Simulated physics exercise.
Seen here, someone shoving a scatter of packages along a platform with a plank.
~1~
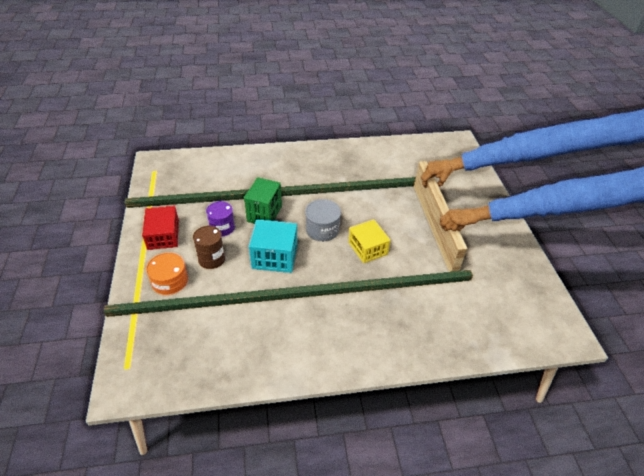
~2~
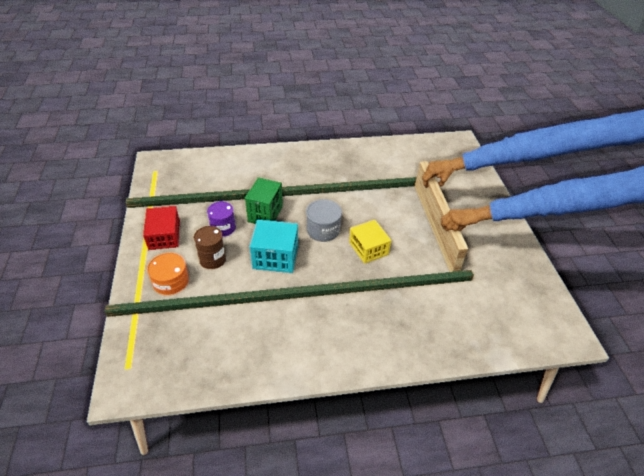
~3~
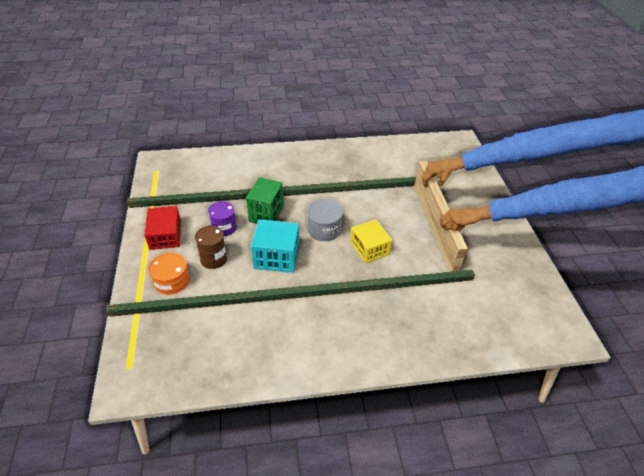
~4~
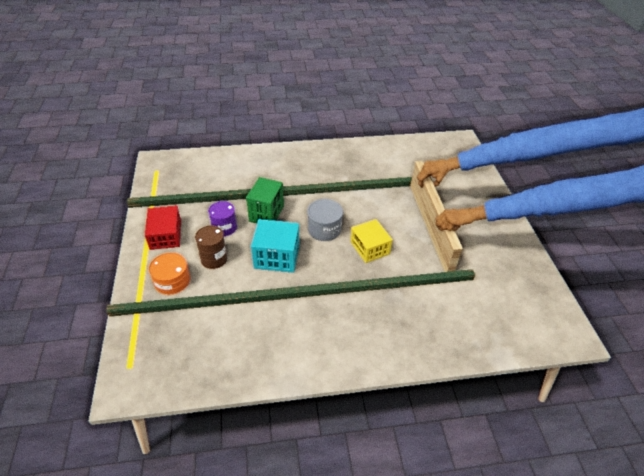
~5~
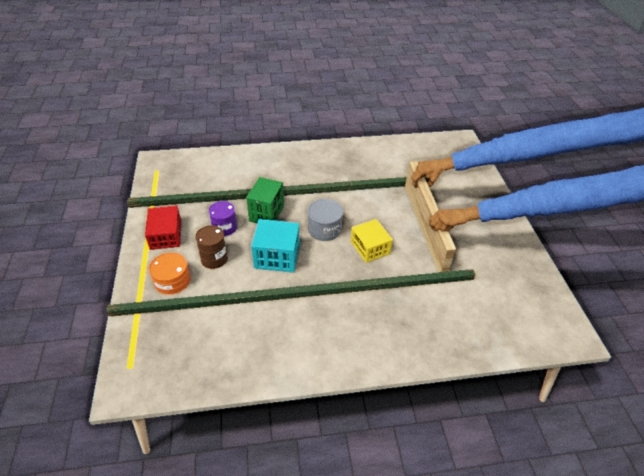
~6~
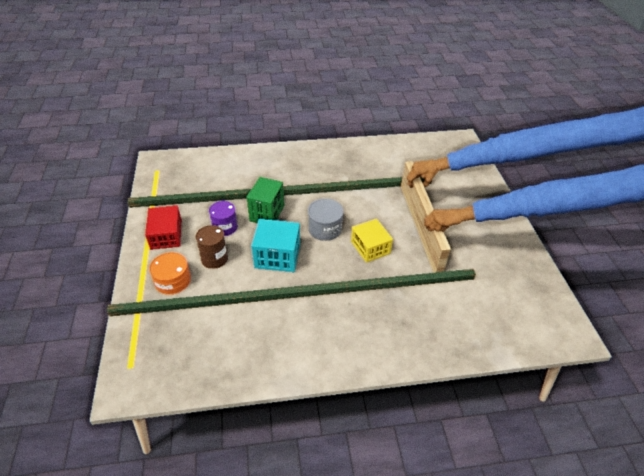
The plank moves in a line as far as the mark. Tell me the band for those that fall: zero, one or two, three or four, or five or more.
The number that fall off is five or more.
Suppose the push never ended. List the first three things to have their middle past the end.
In order: The orange canister, the brown canister, the red crate.
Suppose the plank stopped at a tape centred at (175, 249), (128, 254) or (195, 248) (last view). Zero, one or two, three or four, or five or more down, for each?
The falls would be three or four; five or more; one to two.
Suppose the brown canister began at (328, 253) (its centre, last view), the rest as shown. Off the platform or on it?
From there it holds on.
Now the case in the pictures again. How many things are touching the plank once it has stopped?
The number is 3.
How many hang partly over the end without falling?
It comes to 3.
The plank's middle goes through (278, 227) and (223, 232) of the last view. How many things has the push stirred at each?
5 and 8.
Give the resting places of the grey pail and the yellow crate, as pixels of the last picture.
Near (126, 235) and (126, 263).
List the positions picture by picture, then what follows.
In the first frame, red crate (161, 228); orange canister (168, 274); brown canister (210, 248); plank (438, 215); tape (143, 252).
In the second frame, orange canister (169, 274); grey pail (324, 221).
In the third frame, brown canister (212, 248); purple canister (223, 219).
In the fourth frame, red crate (164, 227); turquoise crate (276, 246).
In the fifth frame, orange canister (170, 273); plank (428, 215).
In the sixth frame, red crate (164, 227); orange canister (171, 273); brown canister (212, 247); plank (423, 215); tape (146, 252).
Early on, none off yet; red crate at rest near (164, 227); orange canister at rest near (171, 273); brown canister at rest near (212, 247).
A while later, none off yet; red crate at rest near (164, 227); orange canister at rest near (170, 274); brown canister travelled about its own width near (185, 247).
Further along, none off yet; red crate travelled about its own width near (129, 229); orange canister travelled well along near (103, 281); brown canister travelled well along near (110, 252).
Finally, the number that fall off is five or more; lost, turquoise crate, purple canister, brown canister, orange canister and red crate.
